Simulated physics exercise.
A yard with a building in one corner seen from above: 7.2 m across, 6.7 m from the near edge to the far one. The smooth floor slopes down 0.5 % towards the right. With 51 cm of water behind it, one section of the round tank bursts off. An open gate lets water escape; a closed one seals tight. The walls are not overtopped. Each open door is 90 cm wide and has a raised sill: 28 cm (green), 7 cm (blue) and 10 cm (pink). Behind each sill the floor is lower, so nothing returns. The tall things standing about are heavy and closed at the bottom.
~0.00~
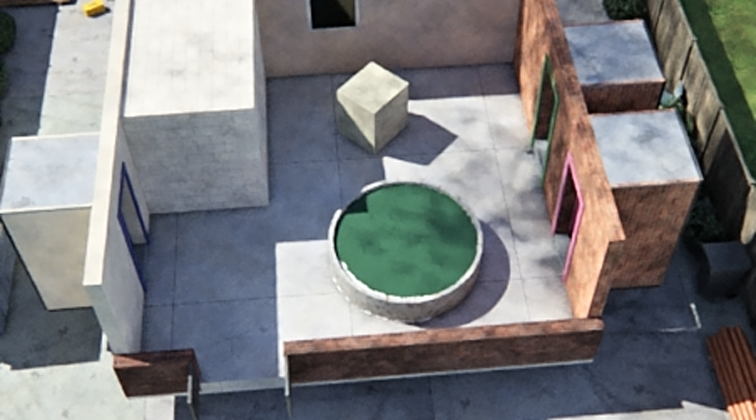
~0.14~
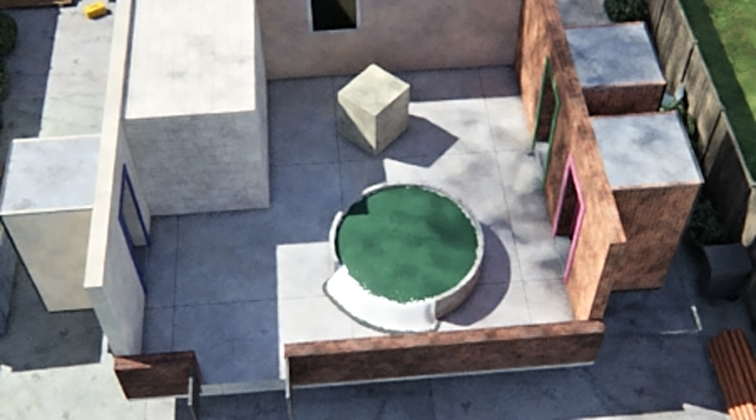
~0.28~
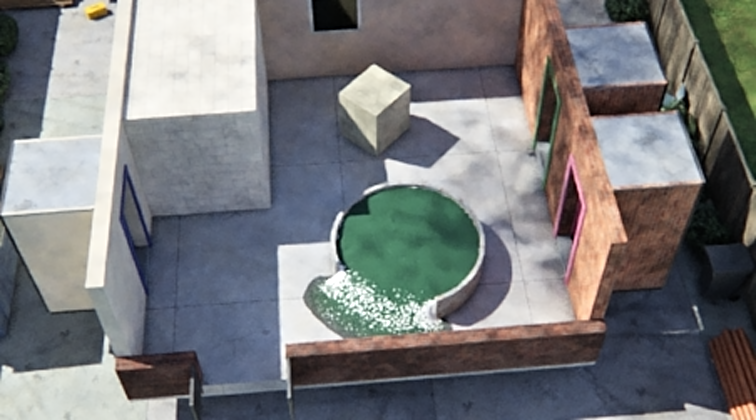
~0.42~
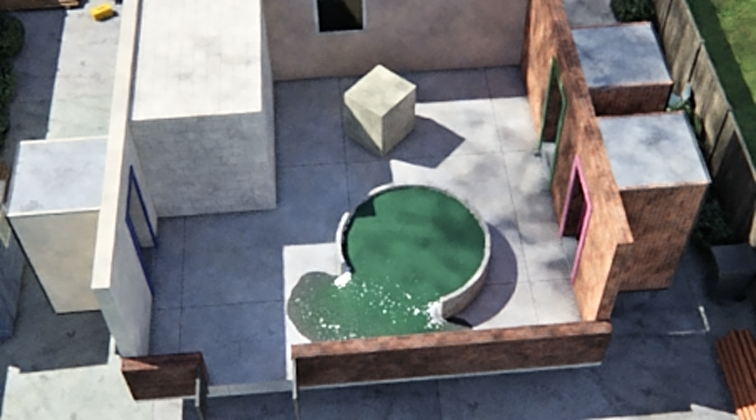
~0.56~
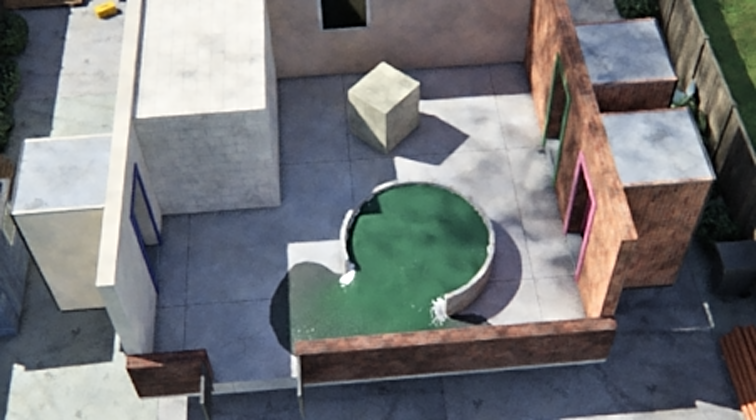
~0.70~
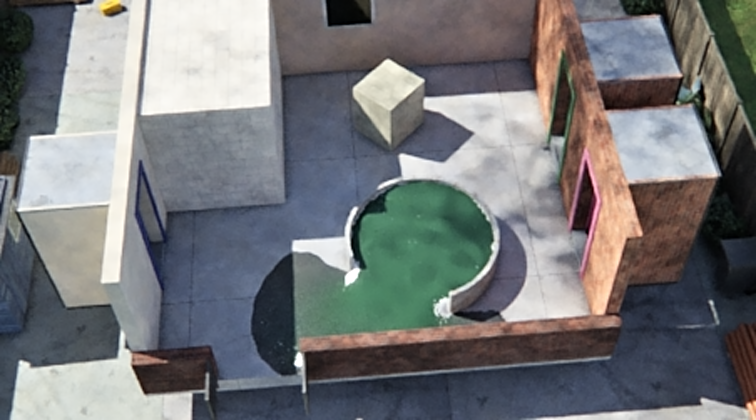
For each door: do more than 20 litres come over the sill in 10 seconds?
Door by door: At the green door it stays under the limit; at the blue door it passes the limit; at the pink door it does not reach the limit.
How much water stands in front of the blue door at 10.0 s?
Roughly 6.5 cm deep.
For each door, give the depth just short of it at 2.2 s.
Depths in cm: Green 0, blue 0, pink 4.
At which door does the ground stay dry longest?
Last comes the green one.
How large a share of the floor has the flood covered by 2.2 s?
About 30 per cent.
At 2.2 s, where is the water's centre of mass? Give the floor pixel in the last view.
Near (383, 293).
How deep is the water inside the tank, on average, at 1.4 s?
Roughly 33 cm on average.
After 1.4 s water covers 20 % of the floor and is deepest (40 cm) near (388, 354); green door not reached, blue door not reached, pink door not reached.
After 2.2 s water covers 30 % of the floor and is deepest (34 cm) near (398, 343); green door not reached, blue door not reached, pink door 4 cm at the sill, 0 L in.
After 3.5 s water covers 45 % of the floor and is deepest (32 cm) near (167, 215); green door not reached, blue door 14 cm at the sill, 16 L in, pink door 12 cm at the sill, 1 L in.
After 6.0 s water covers 75 % of the floor and is deepest (16 cm) near (346, 225); green door 3 cm at the sill, 0 L in, blue door 14 cm at the sill, 63 L in, pink door 7 cm at the sill, 4 L in.
After 10.0 s water covers 90 % of the floor and is deepest (12 cm) near (536, 95); green door 3 cm at the sill, 0 L in, blue door 7 cm at the sill, 91 L in, pink door 4 cm at the sill, 4 L in.
